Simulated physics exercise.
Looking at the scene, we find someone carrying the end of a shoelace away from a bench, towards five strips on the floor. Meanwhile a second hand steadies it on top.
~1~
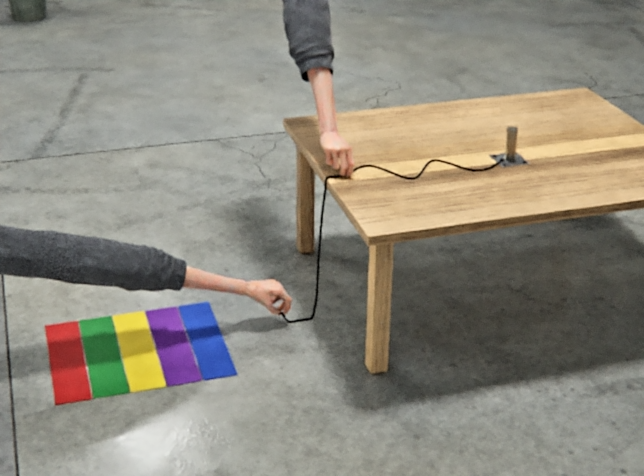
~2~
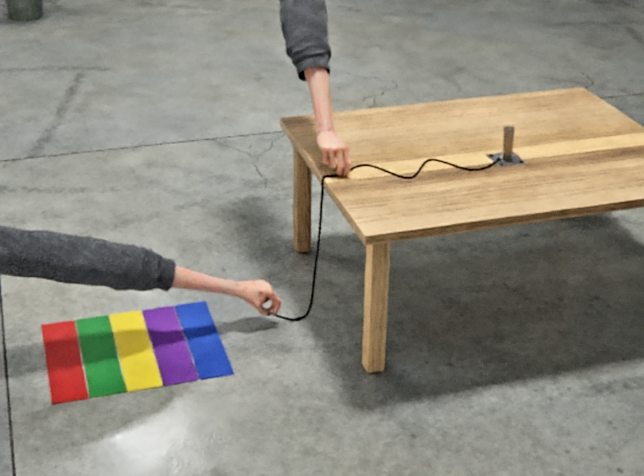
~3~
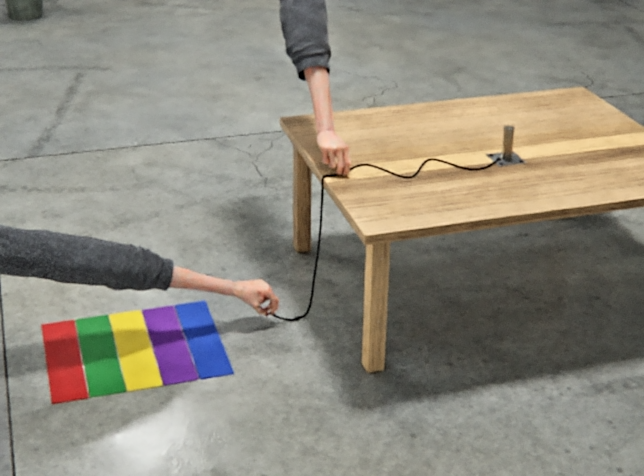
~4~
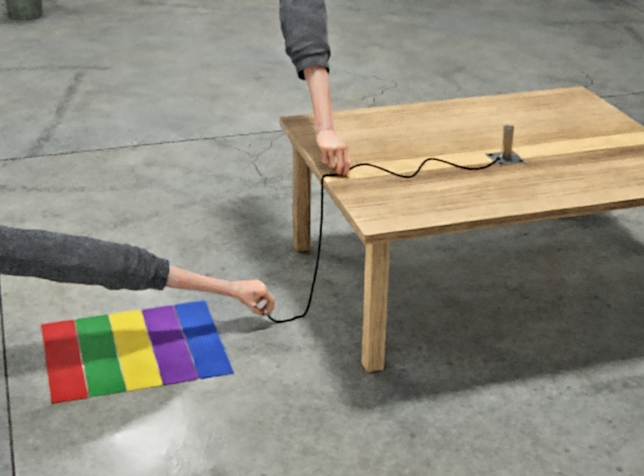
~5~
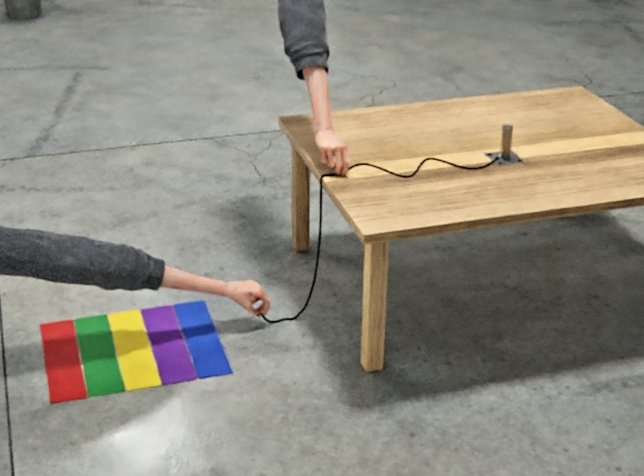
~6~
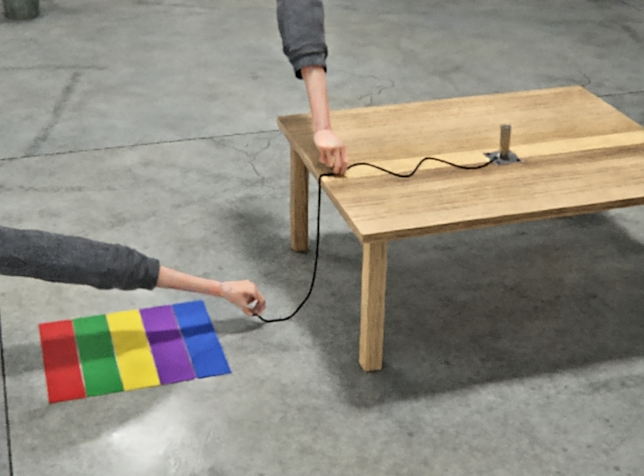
A hand low on the left drawing a dark cord's end slightly leftward while another hand holds it at the wooden table's edge.
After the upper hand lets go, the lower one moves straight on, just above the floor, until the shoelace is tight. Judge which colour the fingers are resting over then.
The green strip.
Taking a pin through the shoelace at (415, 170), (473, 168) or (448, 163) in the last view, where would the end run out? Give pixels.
First near (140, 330), then near (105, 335), then near (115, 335).
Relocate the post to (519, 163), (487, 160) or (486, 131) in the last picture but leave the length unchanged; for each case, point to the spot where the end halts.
One per try, in order: (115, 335), (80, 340), (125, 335).
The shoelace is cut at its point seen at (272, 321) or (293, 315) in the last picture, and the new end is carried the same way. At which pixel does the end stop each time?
Try by try, around (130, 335) and (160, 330).
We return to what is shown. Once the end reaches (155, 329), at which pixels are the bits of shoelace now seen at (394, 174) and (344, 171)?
The first at (351, 173), the second at (313, 210).
A little later, end near (155, 329); over purple.
Next, end near (121, 334); over yellow.
When it is tight, end near (100, 337); over green. It gets as far as the green strip.
